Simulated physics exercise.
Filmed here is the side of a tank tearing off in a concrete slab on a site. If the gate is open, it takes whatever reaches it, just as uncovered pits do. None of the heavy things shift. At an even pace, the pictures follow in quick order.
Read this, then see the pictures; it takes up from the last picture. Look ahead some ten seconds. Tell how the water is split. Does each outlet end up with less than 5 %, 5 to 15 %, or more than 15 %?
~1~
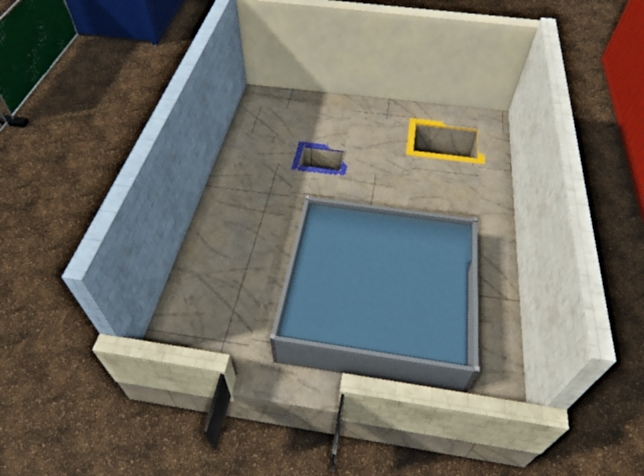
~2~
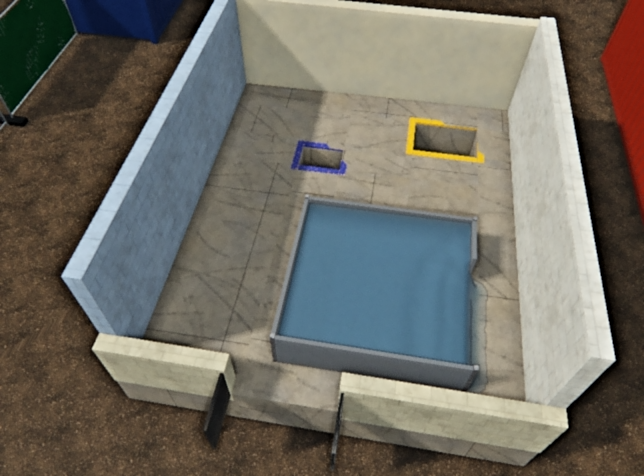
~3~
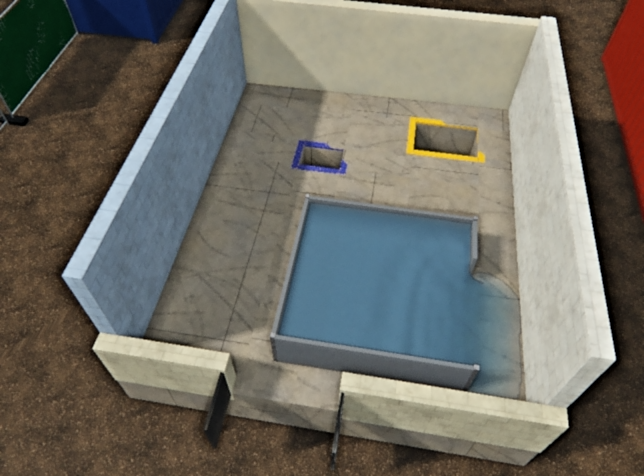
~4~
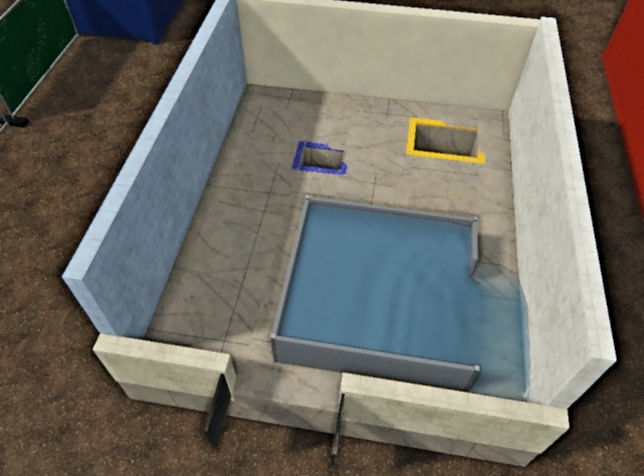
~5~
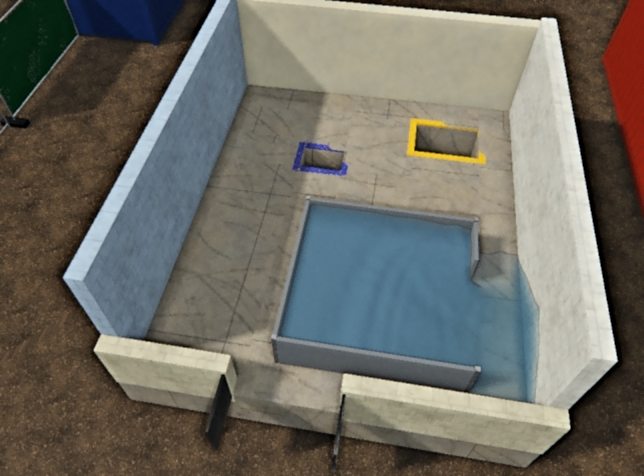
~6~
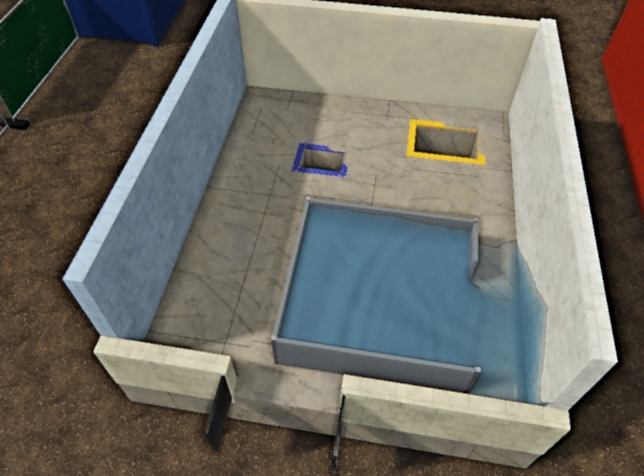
One by one: The gate is likely to claim a middle share of five to fifteen per cent. The blue pit is likely to claim a small share beneath five per cent. The yellow pit is likely to claim a large share past fifteen per cent.
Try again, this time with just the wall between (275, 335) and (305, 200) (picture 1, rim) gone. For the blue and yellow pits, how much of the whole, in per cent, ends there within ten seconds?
In per cent: Blue 12, yellow 12.
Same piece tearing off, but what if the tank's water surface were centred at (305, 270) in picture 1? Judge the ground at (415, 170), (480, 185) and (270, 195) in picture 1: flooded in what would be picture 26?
Spot 1 wetted, spot 2 wetted, and spot 3 unwetted.
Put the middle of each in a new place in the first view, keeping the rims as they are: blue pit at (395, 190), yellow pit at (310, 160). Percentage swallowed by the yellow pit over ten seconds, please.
The yellow pit takes 8 per cent.
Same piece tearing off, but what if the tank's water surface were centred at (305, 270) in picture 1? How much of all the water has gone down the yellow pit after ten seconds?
Within ten seconds the yellow pit collects 25 percent of the total.
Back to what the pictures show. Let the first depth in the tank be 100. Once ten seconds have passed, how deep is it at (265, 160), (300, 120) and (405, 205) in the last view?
The depth comes out near 6, 10 and 2 per cent.
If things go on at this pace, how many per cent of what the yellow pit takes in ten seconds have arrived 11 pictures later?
It works out at roughly 5 percent of the ten-second total.
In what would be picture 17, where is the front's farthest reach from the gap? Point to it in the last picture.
Roughly at (509, 127).
A moment on, water covers 15 % of the floor; the gate 0 %, the blue pit 0 %, the yellow pit 0 %.
Next, water covers 35 % of the floor; the gate 0 %, the blue pit 0 %, the yellow pit 1 %.
Then, water covers 50 % of the floor; the gate 3 %, the blue pit 0 %, the yellow pit 6 %.
Later, water covers 85 % of the floor; the gate 6 %, the blue pit 0 %, the yellow pit 13 %.
In the end, water covers 90 % of the floor; the gate 10 %, the blue pit 2 %, the yellow pit 21 %.
